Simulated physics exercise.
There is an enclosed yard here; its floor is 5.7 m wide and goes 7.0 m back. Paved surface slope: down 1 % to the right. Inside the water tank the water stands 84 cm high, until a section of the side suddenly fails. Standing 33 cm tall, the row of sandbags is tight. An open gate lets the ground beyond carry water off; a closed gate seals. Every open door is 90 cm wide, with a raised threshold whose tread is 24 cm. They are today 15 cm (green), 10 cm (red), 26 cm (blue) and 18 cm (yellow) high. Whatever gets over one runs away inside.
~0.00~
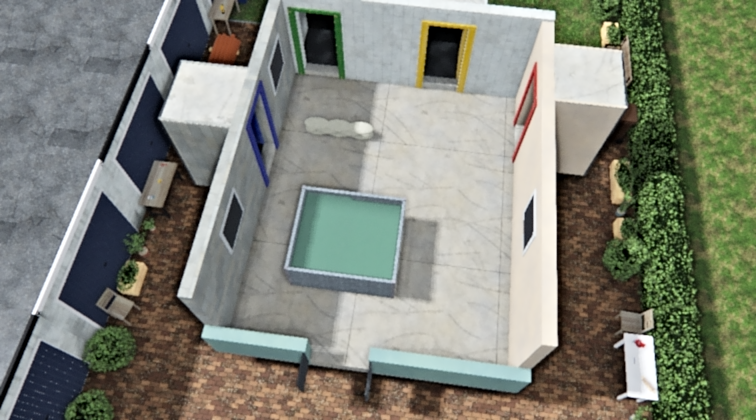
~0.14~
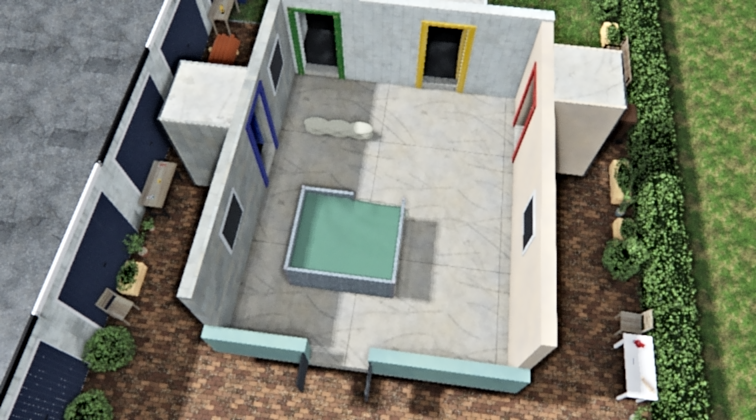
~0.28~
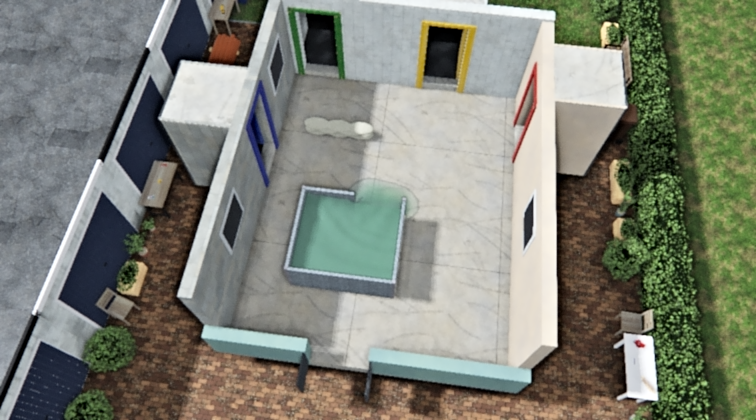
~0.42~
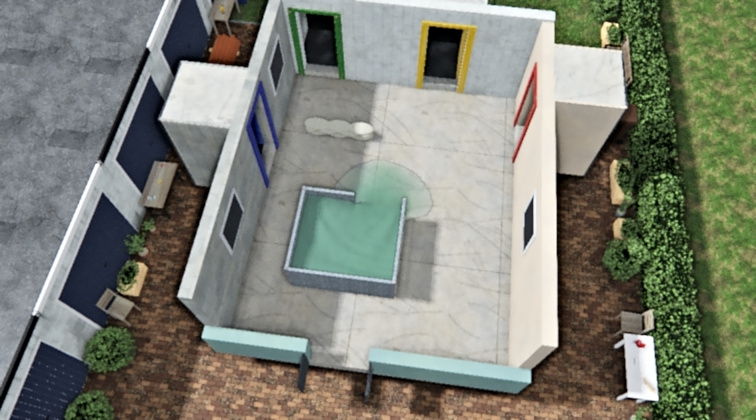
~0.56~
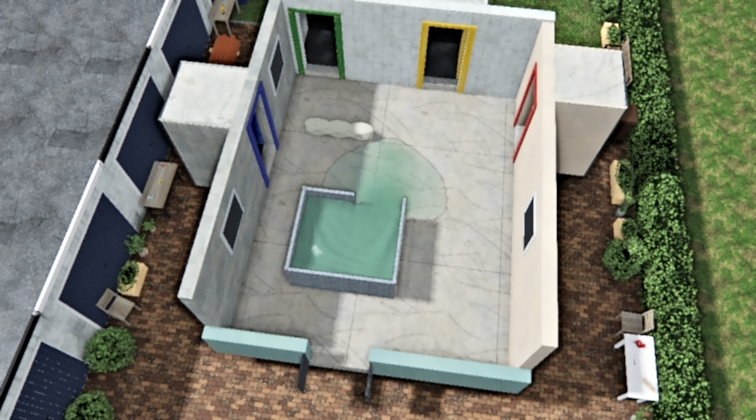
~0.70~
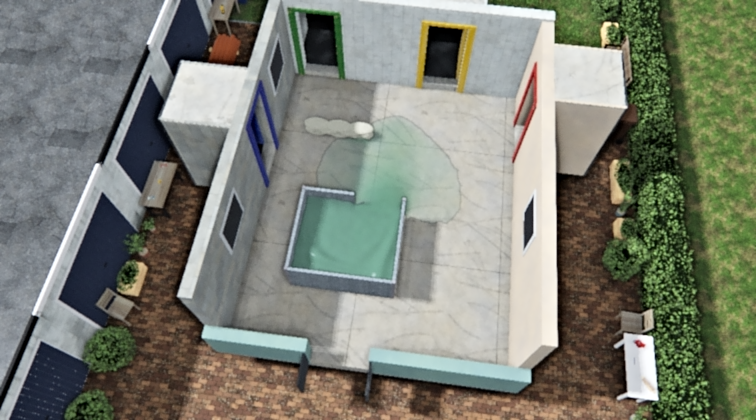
Green water pours from a gap in the far side of a square tank in a walled yard, then spreads in a widening, rounded sheet across the pale stone floor toward the back, passing alongside a small white object.
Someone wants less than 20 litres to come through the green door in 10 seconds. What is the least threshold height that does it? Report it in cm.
It needs to be around 10.5 cm high.
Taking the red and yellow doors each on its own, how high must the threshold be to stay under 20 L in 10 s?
Close to 19 cm (red) and close to 25 cm (yellow).
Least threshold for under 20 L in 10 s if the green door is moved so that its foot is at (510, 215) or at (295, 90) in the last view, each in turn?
Roughly 6.0 cm, then roughly 13.0 cm.
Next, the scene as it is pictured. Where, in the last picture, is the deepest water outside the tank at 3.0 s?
(512, 102).
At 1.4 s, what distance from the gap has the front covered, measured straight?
Close to 4.2 metres, I'd say.
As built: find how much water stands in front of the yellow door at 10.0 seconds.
The depth there is around 11.0 cm.
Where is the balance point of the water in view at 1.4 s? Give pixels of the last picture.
Around (369, 214).
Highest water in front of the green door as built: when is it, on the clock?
Near 6.0 seconds.
After 1.4 s water covers 35 % of the floor, deepest (46 cm) near (380, 213); it has not reached the green door.
After 3.0 s water covers 55 % of the floor, deepest (34 cm) near (512, 102); 6 cm at the green door, 0 litres in over its 15 cm threshold.
After 10.0 s water covers 95 % of the floor, deepest (16 cm) near (503, 357); 6 cm at the green door, 2 litres in over its 15 cm threshold.
At the green door as built, the water arrived by 1.8 s and peaked near 14 cm at 6.2 s.
With a threshold of 8.5 cm, 40 litres would have come in within the 10 s; with 12 cm, 12 litres. So under 20 litres takes about 10.5 cm.
